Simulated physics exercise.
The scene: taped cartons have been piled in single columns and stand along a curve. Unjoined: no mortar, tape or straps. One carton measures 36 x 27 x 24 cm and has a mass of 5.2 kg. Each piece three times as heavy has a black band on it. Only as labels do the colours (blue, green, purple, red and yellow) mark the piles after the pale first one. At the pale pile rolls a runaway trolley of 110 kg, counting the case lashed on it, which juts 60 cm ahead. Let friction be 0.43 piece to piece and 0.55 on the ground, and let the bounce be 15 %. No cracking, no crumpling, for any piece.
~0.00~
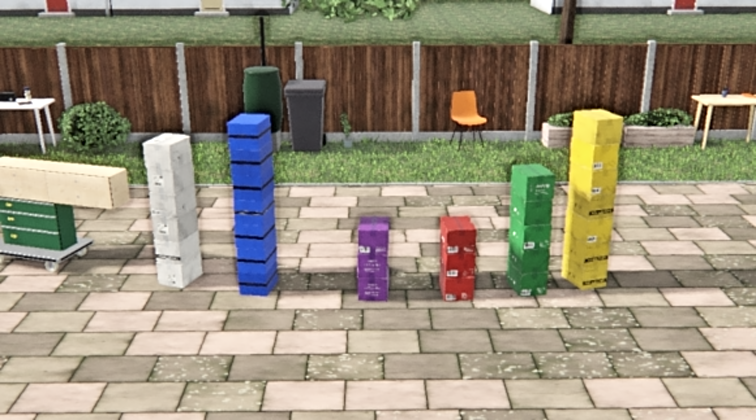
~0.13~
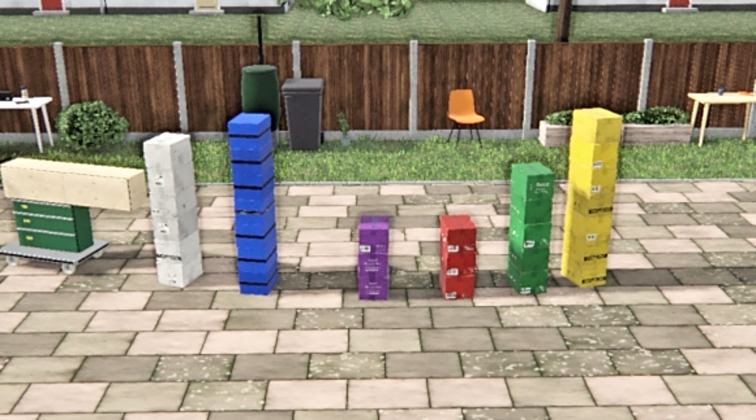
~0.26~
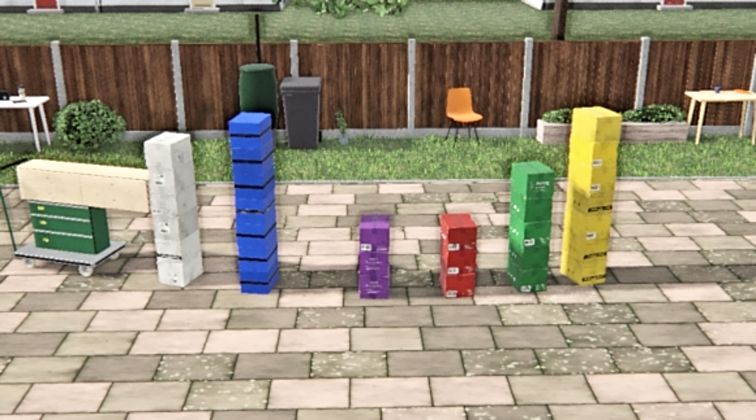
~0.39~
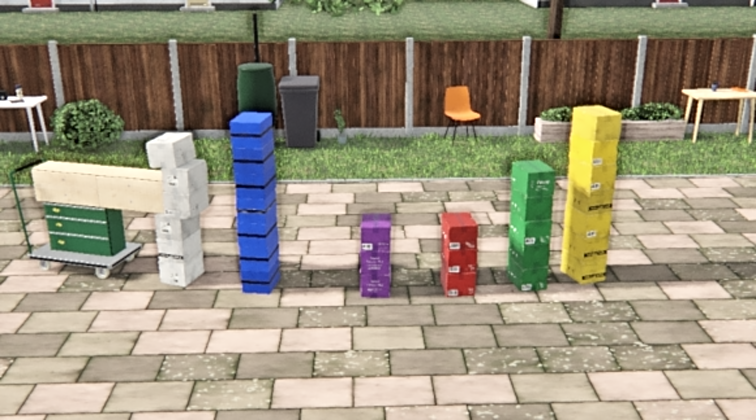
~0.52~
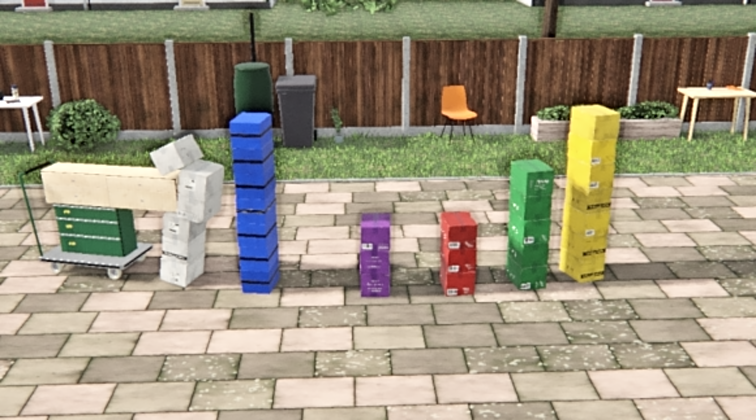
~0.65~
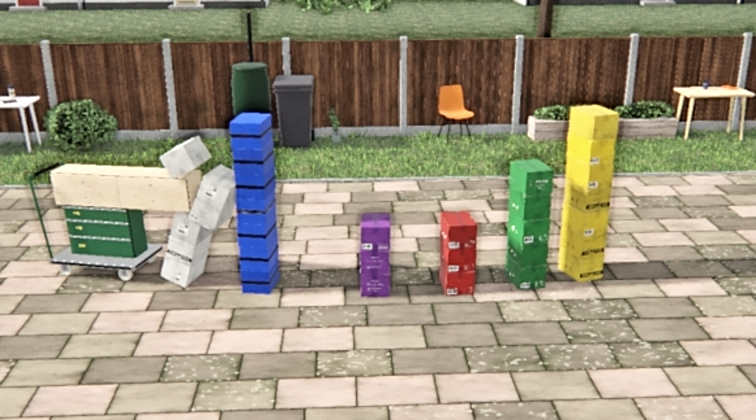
A green trolley carrying a long pale case rolls in from the left across a paved yard, seen from slightly above, with grass and a brown fence behind. Columns of stacked cartons stand in white, blue, purple, red, green and yellow, left to right. The case pushes into the white column, whose upper cartons shift and tilt rightward towards the blue one while the camera drifts slightly.
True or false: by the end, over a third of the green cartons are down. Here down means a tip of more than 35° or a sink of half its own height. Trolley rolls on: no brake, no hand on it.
False.
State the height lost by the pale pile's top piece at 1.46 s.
Roughly 10 cm lower.
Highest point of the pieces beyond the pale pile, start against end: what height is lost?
Roughly 0 centimetres lower at the end.
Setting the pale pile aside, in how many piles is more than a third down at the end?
By my count, 2.
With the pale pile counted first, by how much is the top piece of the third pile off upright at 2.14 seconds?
Tilt: Near 30 degrees.
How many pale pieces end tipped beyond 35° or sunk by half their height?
The answer is 6 pale pieces.
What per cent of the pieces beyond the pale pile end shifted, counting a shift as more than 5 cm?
50 in a hundred end up shifted.
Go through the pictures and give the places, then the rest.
In the first frame (each place is the centre of the face we see best; the camera moves round a little), load (104, 186) 45 cm short; top green carton (541, 188); top yellow carton (609, 132); the others all in place.
The second frame shows load (122, 188) 25 cm short; top green carton (540, 187).
The third frame shows load (141, 189) 52 mm short; top green carton (541, 186).
The fourth frame shows load (159, 191) 13 cm in, top of the pale pile leaning 5°; top green carton (541, 184); the others all in place.
The fifth frame shows load (170, 189) 27 cm in, top of the pale pile leaning 25°; top green carton (540, 184); the others all in place.
The sixth frame shows load (181, 189) 40 cm in, top of the pale pile leaning 28°; top green carton (540, 183); top blue carton (246, 136); the others all in place.
By 1.46 s, 6 of the pale pile down; none of the 5 green cartons down (0 of 25 in all colours); top green carton unmoved; top blue carton tilted 22°.
By 2.14 s, 6 of the pale pile down; none of the 5 green cartons down (7 of 25 in all colours); top green carton unmoved; top blue carton tilted 68°, 1.19 m lower.
When it is over (4.1 s), 6 of the pale pile down; none of the 5 green cartons down (9 of 25 in all colours); top green carton moved 23 mm; top blue carton upside down. That is 0 per cent. In pixels of the last frame, middles, top green carton near (534, 177), top blue carton near (564, 299).
